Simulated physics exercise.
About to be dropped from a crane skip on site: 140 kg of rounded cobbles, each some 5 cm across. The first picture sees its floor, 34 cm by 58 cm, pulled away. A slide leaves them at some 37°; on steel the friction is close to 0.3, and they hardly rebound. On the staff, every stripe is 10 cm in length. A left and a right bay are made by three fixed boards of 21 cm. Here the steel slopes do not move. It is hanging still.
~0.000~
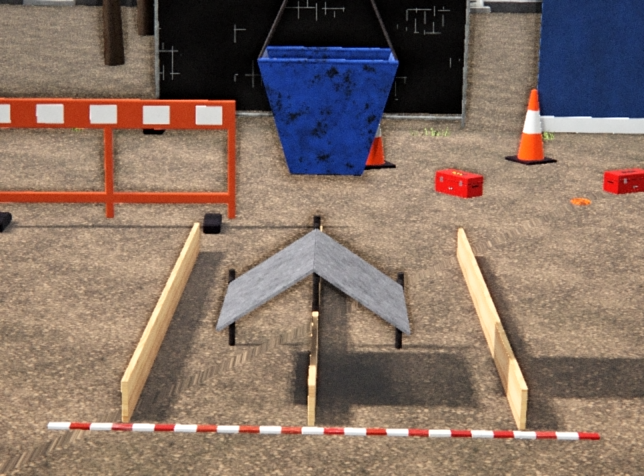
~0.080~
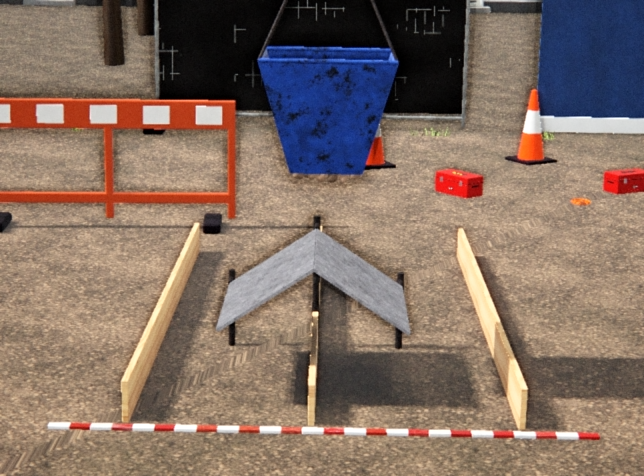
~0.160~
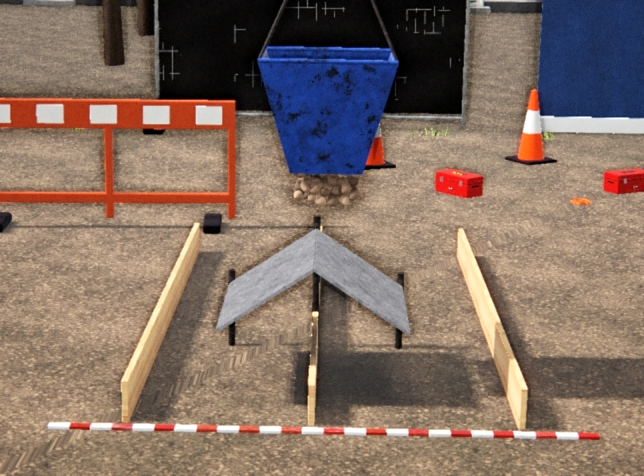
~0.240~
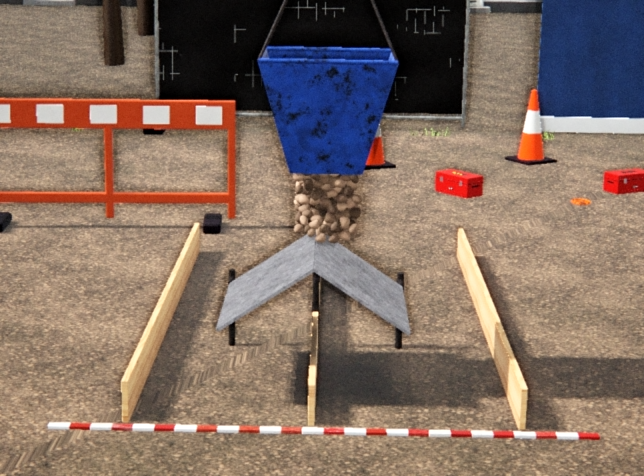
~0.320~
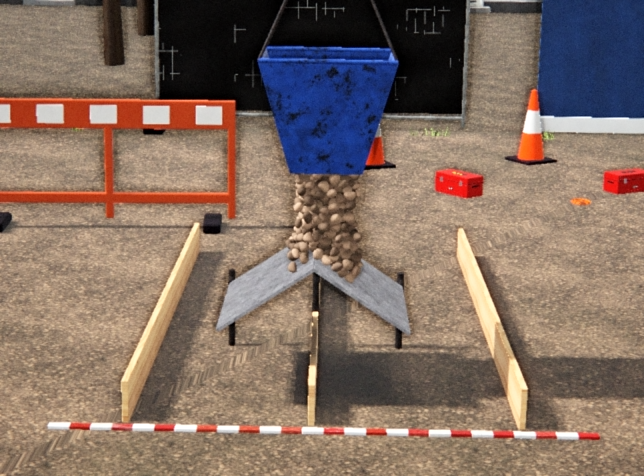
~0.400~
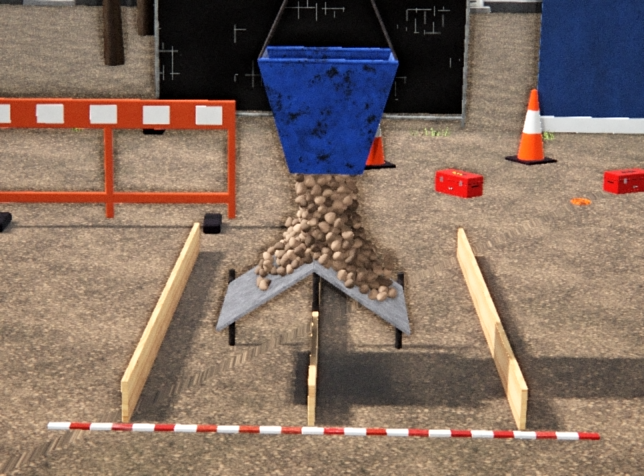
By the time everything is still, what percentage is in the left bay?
About 30 per cent is there.
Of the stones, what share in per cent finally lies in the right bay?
70 %.
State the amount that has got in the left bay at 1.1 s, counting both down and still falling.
Something like 30 percent.
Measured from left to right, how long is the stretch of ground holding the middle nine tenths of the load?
The stretch is roughly 180 cm long.
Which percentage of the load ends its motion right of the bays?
About 0 per cent of it.
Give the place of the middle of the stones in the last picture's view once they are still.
I'd say close to pixel (450, 377).
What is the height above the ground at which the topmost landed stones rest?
Max stone height at rest approx 20 cm.
After 0.7 s, 0 % in the crane skip, 38 % on the steel, 16 % falling or lying in the left bay, 46 % falling or lying in the right bay; the stones farthest right are at (499, 380).
After 1.1 s, 0 % in the crane skip, 1 % on the steel, 30 % falling or lying in the left bay, 70 % falling or lying in the right bay; the stones farthest right are at (499, 364).
After 1.7 s, 0 % in the crane skip, 30 % falling or lying in the left bay, 70 % falling or lying in the right bay; the stones farthest right are at (498, 368).
After 2.6 s, 0 % in the crane skip, 30 % falling or lying in the left bay, 70 % falling or lying in the right bay; the stones farthest right are at (498, 368).
After 4.5 s, 0 % in the crane skip, 30 % in the left bay, 70 % in the right bay; the stones farthest right are at (498, 368).
